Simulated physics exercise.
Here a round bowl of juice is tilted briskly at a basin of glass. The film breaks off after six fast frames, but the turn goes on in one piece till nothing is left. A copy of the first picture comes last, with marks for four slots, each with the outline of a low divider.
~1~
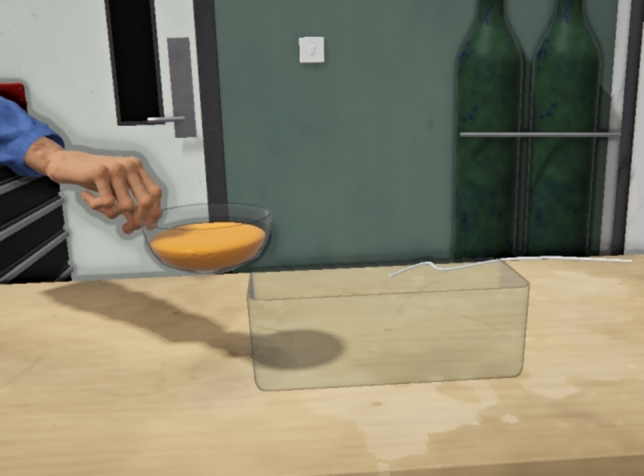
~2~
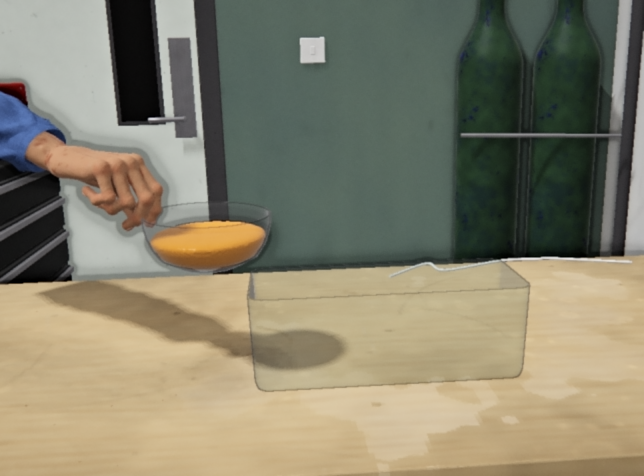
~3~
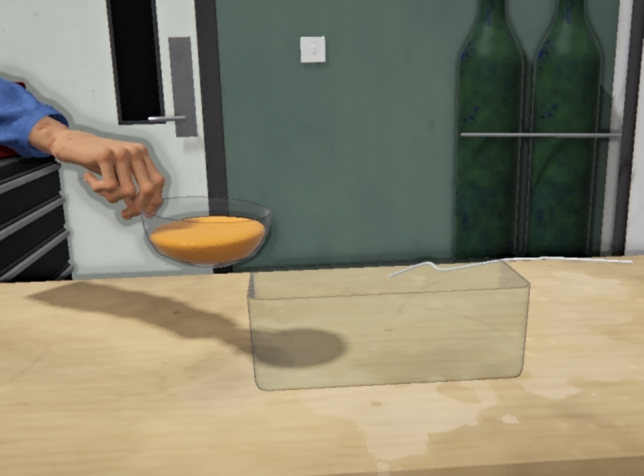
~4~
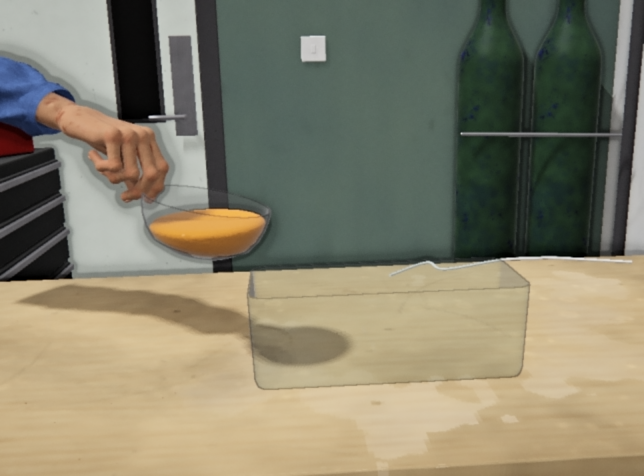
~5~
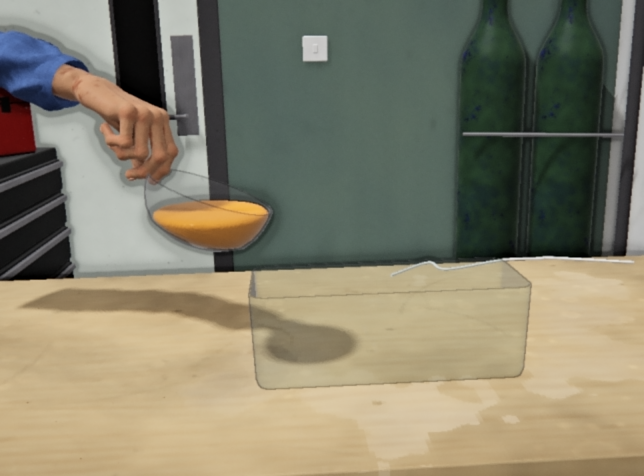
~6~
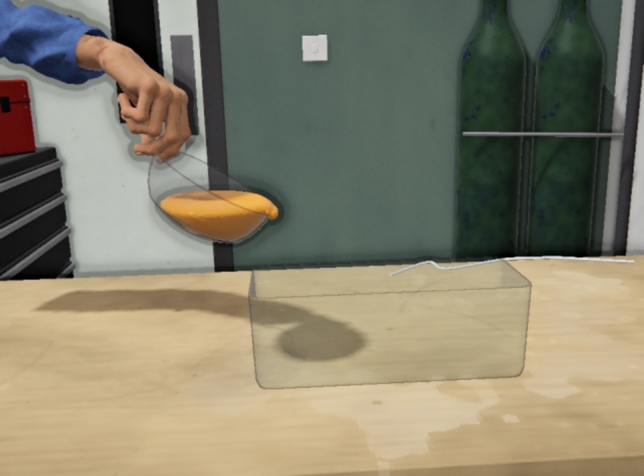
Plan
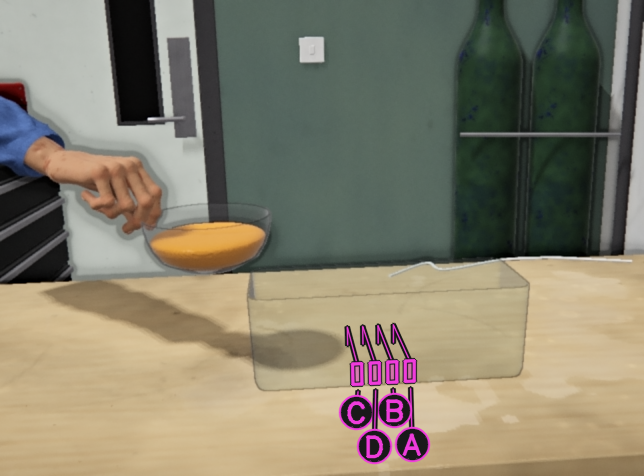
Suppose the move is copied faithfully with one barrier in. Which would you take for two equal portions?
Take C.
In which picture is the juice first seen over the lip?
Picture 6.
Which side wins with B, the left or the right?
The left side.
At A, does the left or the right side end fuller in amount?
More ends on the left.
In magenta, A at (410, 388); B at (393, 389); C at (358, 391); D at (375, 390).
If A is chosen, about 82 % ends left of the wall and 18 % right of it.
If B is chosen, about 83 % ends left of the wall and 17 % right of it.
If C is chosen, about 51 % ends left of the wall and 48 % right of it.
If D is chosen, about 84 % ends left of the wall and 16 % right of it.
